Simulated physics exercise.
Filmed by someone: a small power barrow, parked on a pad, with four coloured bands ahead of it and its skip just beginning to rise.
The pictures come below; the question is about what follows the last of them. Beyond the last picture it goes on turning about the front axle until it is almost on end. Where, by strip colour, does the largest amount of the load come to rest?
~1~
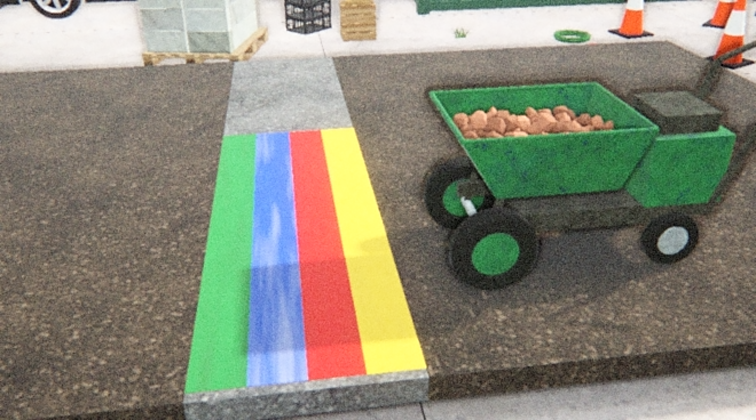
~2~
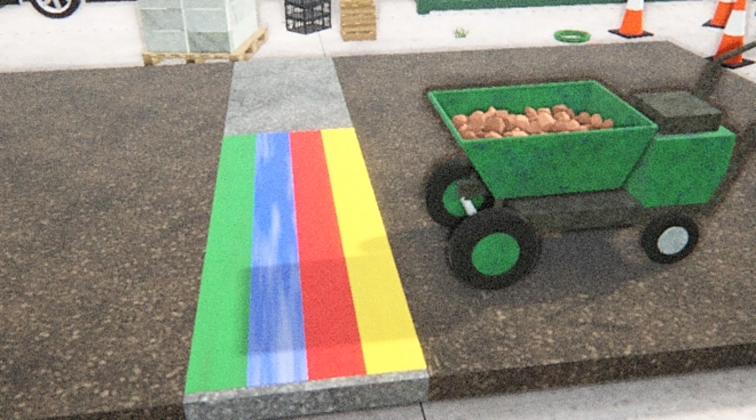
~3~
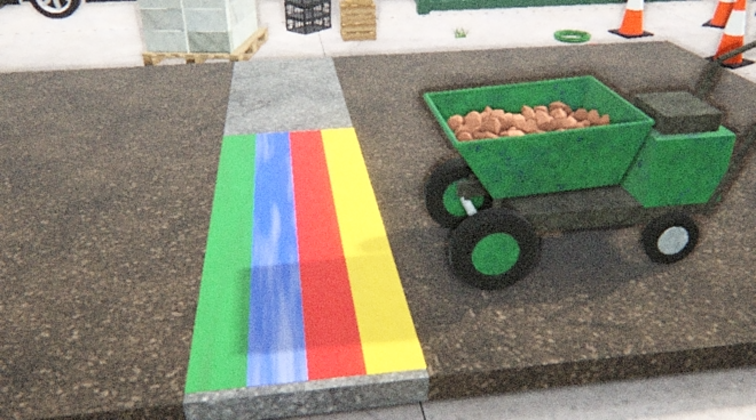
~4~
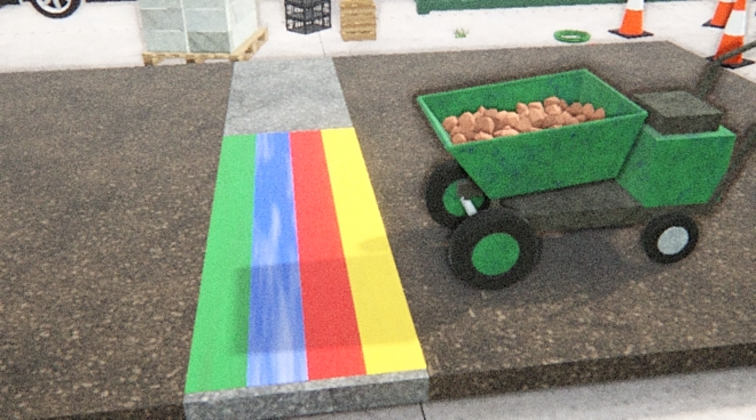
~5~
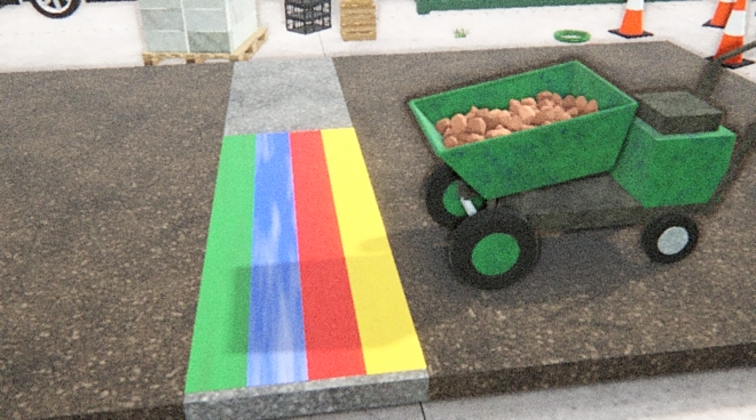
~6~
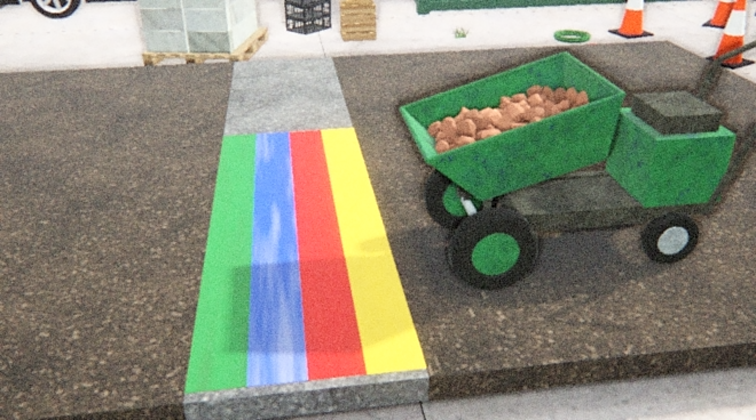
On the red strip.
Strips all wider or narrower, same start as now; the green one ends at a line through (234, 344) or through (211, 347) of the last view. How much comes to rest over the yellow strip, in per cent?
Shares in turn: 10 %; 10 %.
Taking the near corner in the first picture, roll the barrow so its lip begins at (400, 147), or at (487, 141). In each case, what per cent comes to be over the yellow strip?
First try: Some 0 %; second try: 40 %.
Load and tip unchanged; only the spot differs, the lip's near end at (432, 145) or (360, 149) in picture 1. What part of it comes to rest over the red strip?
It works out to 30 per cent in the first case and 0 per cent in the second.
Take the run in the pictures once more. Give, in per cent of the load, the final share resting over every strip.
Estimated shares: Yellow strip 20 %, red strip 35 %, blue strip 25 %, green strip 5 %.
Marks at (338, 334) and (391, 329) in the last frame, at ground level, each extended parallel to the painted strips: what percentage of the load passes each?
Roughly 60 per cent, then roughly 80 per cent.
Soon, skip tipped steeply; all in the skip.
A while on, skip tipped right over; nearly all in the skip; a stray few over the yellow strip; a small part over the red strip.
Towards the end, skip tipped right over; about a third in the skip; a small part over the yellow strip; about a third over the red strip; about a quarter over the blue strip; a small part over the green strip; a stray few off the paint.
Finally, skip tipped right over; a small part in the skip; about a quarter over the yellow strip; about a third over the red strip; about a quarter over the blue strip; a small part over the green strip; a stray few off the paint.
